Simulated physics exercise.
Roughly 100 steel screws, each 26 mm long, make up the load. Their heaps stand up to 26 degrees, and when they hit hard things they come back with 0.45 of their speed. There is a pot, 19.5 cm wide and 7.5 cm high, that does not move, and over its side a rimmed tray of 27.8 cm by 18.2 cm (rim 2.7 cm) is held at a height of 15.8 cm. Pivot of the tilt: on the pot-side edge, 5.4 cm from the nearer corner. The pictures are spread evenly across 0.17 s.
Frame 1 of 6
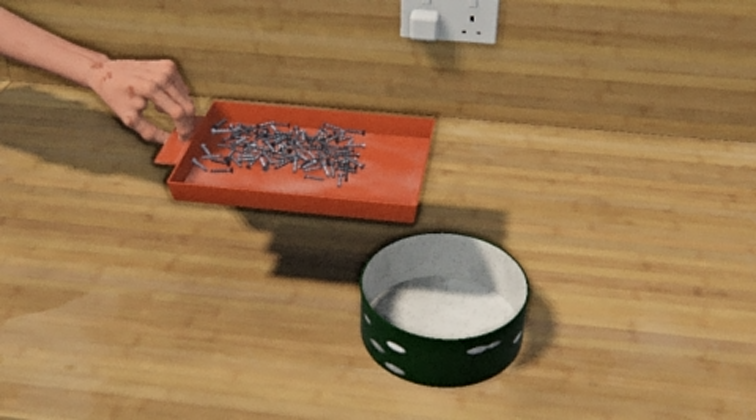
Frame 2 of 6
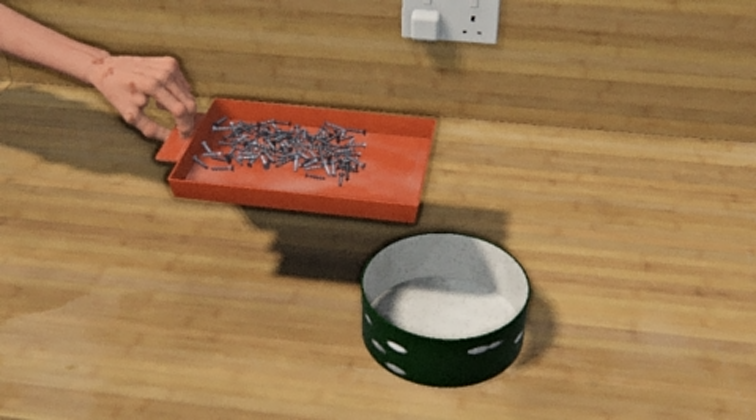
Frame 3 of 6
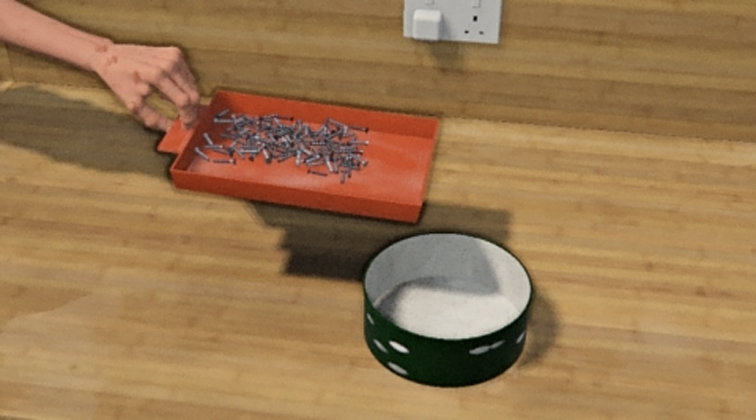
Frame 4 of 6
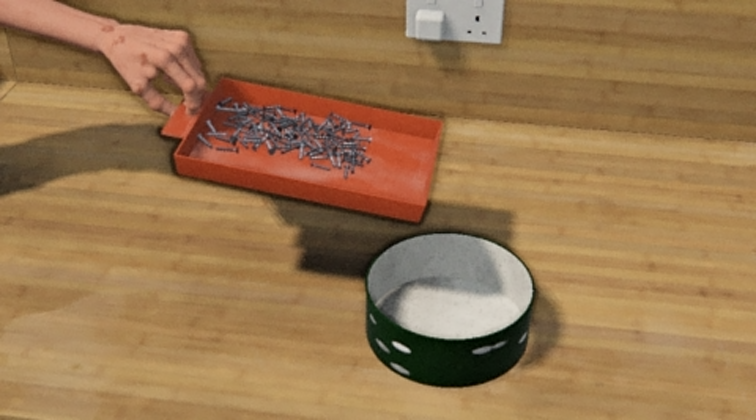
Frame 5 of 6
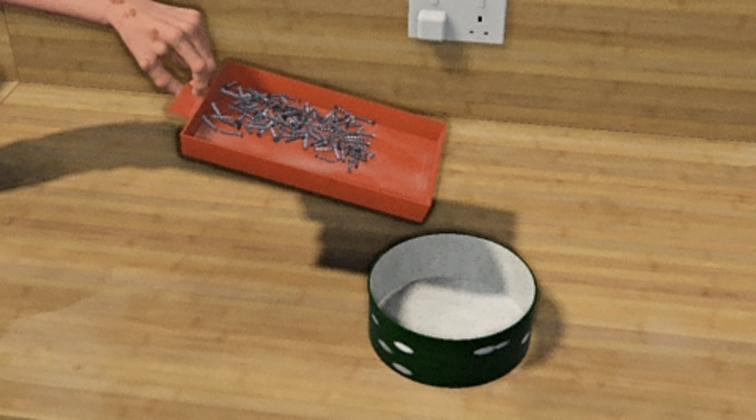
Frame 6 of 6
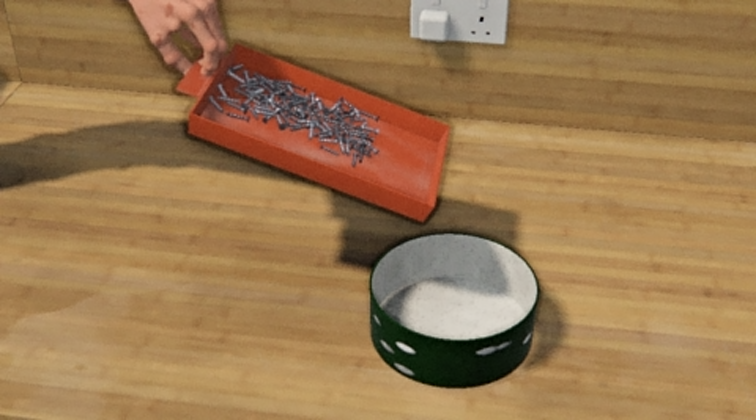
On a wooden counter by a wall socket, a hand held a red tray of small screws beside a green pot, then steadily raised the tray's left end, slanting it down to the right.
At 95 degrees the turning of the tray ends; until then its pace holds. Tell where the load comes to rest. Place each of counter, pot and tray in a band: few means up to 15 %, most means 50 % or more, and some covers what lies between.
Counter: Most; pot: Few; tray: Few.
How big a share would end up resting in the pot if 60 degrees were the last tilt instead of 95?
0 percent.
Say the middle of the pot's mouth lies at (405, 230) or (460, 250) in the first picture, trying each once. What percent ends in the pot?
Roughly 30 per cent, then 60 per cent.
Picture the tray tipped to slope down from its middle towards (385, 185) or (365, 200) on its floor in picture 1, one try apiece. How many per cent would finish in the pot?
Some 65 and 100 per cent.
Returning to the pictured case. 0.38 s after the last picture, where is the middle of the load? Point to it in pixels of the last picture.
Estimated centre of load: Around (446, 149).
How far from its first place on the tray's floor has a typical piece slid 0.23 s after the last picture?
By then it sits near 4 cm from where it began.
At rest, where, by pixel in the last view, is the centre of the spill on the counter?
(518, 255).
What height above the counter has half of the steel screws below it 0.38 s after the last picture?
Roughly 16 centimetres.
Then, 0.23 s after the last picture, tilt 58 degrees; the tray holds 100 %, the pot 0 %.
Then, 0.38 s after the last picture, tilt 84 degrees; the tray holds 95 %, the pot 0 %.
Then, 0.65 s after the last picture, tilt 95 degrees; the tray holds 5 %, the pot 5 %.
In the end, counter 90 %, pot 10 %, tray 0 %.
